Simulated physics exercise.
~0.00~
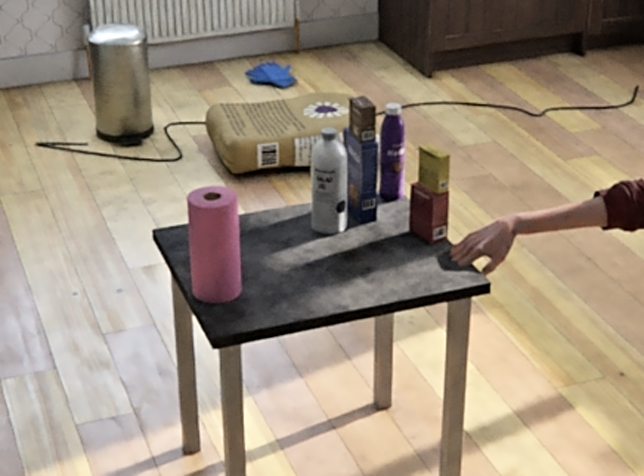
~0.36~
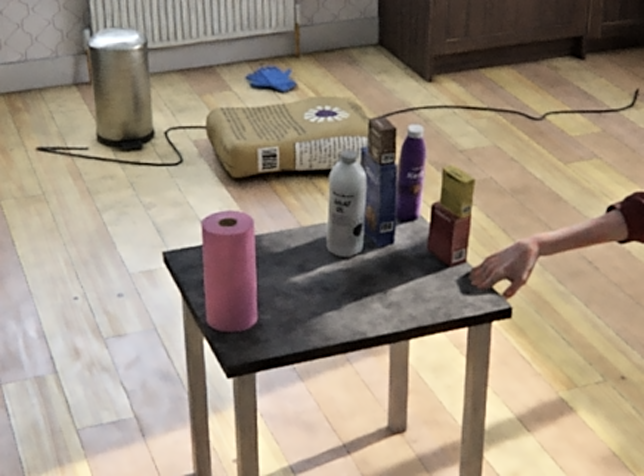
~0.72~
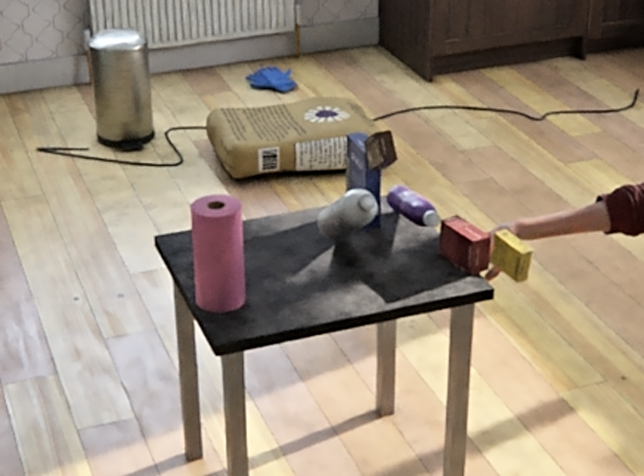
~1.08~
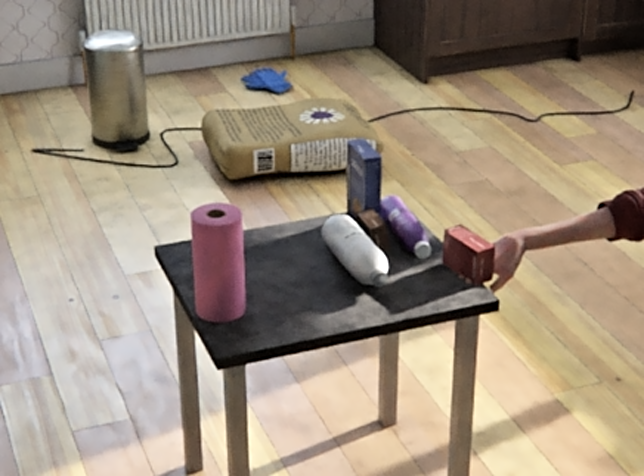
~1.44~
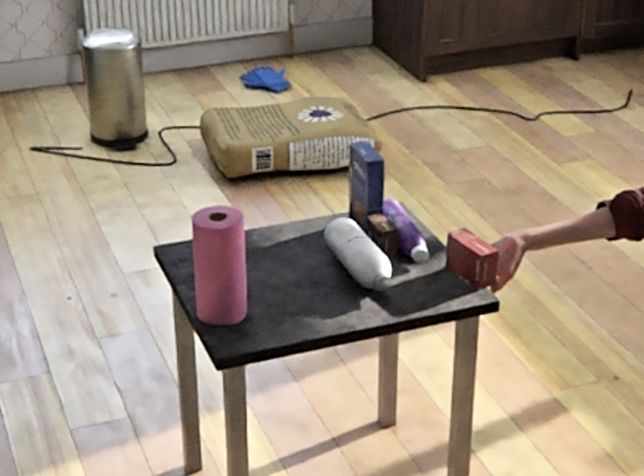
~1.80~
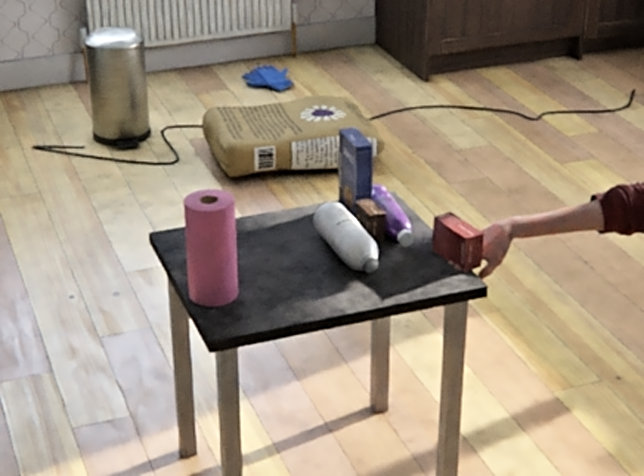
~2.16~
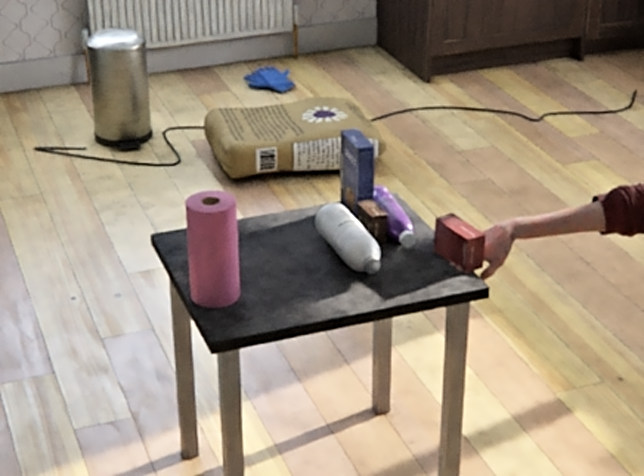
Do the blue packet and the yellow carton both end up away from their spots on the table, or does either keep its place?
The blue packet keeps its place and is still standing on the table. The yellow carton does not, as it tips over at the edge near the hand and is gone from the tabletop.
